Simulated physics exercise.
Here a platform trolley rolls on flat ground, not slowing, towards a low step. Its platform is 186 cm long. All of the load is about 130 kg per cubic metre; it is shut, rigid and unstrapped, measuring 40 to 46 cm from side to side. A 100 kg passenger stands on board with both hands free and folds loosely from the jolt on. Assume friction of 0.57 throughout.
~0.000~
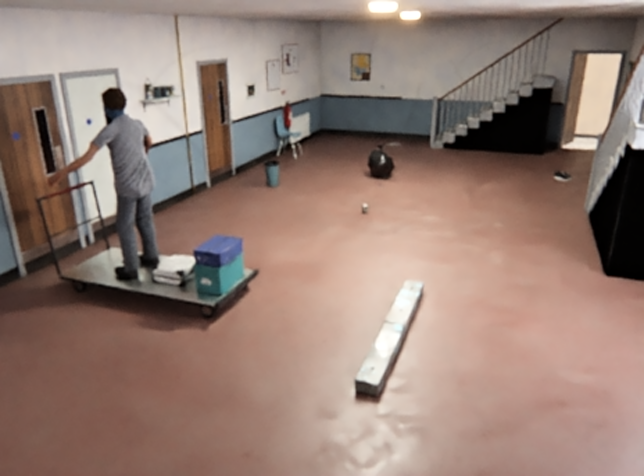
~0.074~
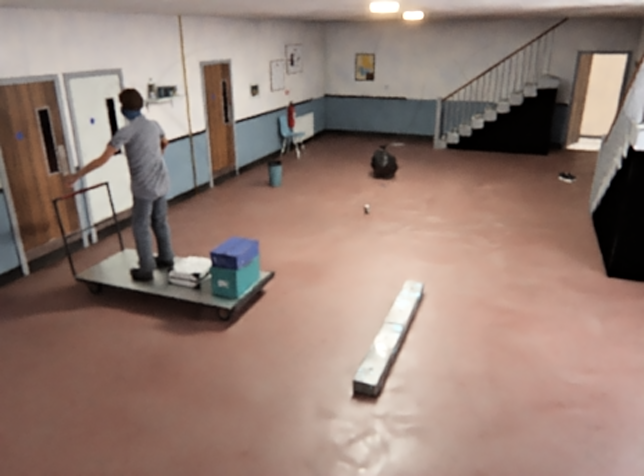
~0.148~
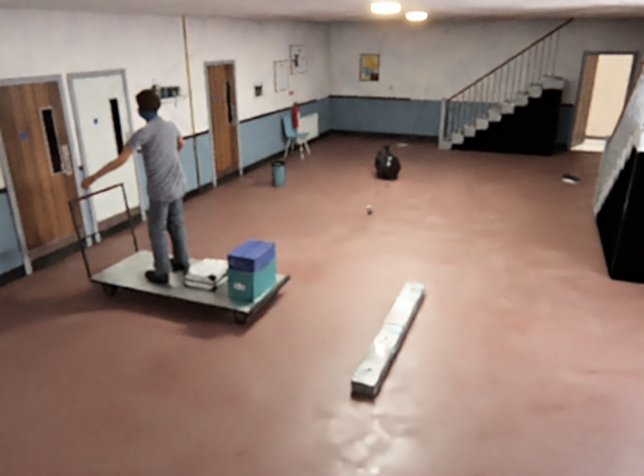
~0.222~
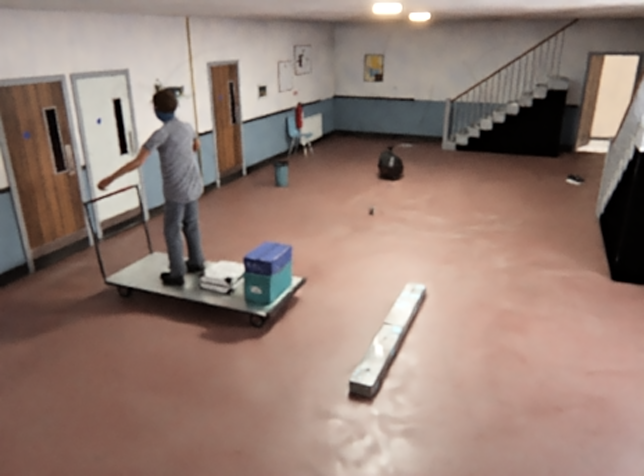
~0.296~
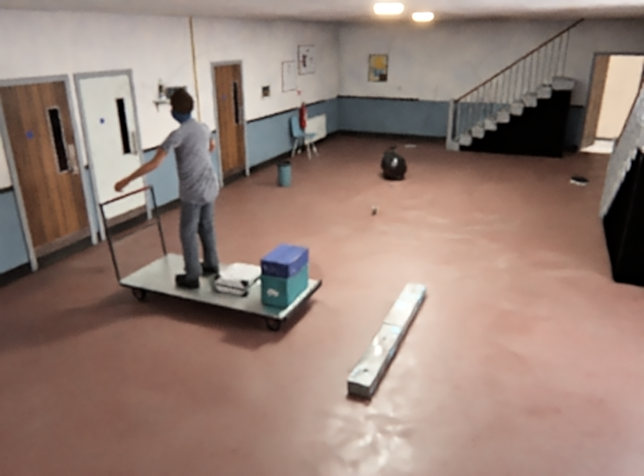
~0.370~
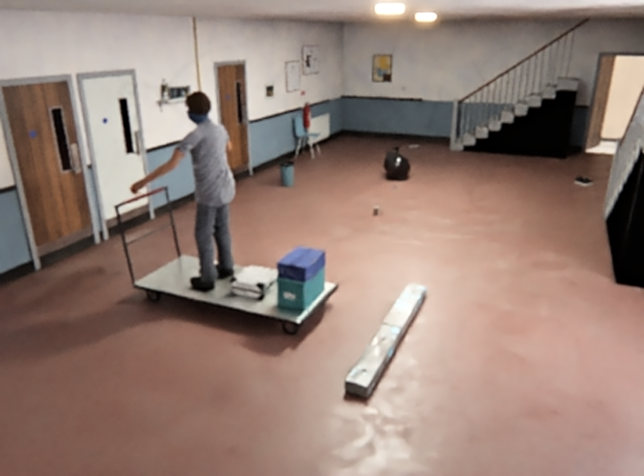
In a hall with a staircase, a trolley carrying a standing person and boxes rolls right.
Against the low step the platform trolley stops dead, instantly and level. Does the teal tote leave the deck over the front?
Yes.
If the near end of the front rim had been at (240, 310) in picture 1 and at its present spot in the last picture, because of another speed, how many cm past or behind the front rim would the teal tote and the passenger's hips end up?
Teal: 20 cm behind; hips: 20 cm behind.
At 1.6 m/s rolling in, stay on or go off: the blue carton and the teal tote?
Then blue is gone and teal is still aboard.
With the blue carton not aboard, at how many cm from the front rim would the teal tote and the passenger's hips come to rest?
Then teal 200 past, hips 40 past.
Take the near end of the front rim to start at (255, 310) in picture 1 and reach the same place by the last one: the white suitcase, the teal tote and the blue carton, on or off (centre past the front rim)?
In that case white on, teal on, blue off.
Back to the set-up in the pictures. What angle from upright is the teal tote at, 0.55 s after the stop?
Around 70° from upright.
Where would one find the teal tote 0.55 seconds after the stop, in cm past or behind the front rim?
It's some 0 cm out past the front rim.
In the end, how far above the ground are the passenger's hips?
They end up some 35 cm off the ground.
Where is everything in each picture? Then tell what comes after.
In the first picture, teal tote (220, 271), blue carton (219, 251), rim corner (217, 306); 154 cm short of the stop.
In the second picture, teal tote (236, 273), blue carton (235, 253), rim corner (233, 309); 136 cm short of the stop.
In the third picture, teal tote (252, 276), blue carton (252, 256), rim corner (250, 312); 119 cm short of the stop.
In the fourth picture, teal tote (269, 279), blue carton (268, 258), rim corner (267, 315); 102 cm short of the stop.
In the fifth picture, teal tote (285, 282), blue carton (285, 261), rim corner (284, 319); 84 cm short of the stop.
In the sixth picture, teal tote (302, 285), blue carton (302, 264), rim corner (302, 323); 67 cm short of the stop. Speed about 2.4 m/s.
After 0.65 s the deck stops.
After 0.90 s the teal tote is 4 cm behind the rim, tilted 50°, near (388, 296) in the last picture's view.
After 1.20 s the teal tote is 1 cm past the rim, tilted 70°, near (394, 298) in the last picture's view.
After 1.65 s the teal tote is 10 cm past the rim, tilted 110°, near (404, 305) in the last picture's view.
Final state at 3.9 s, past the rim, blue carton, teal tote and the passenger's hips; behind it, white suitcase.
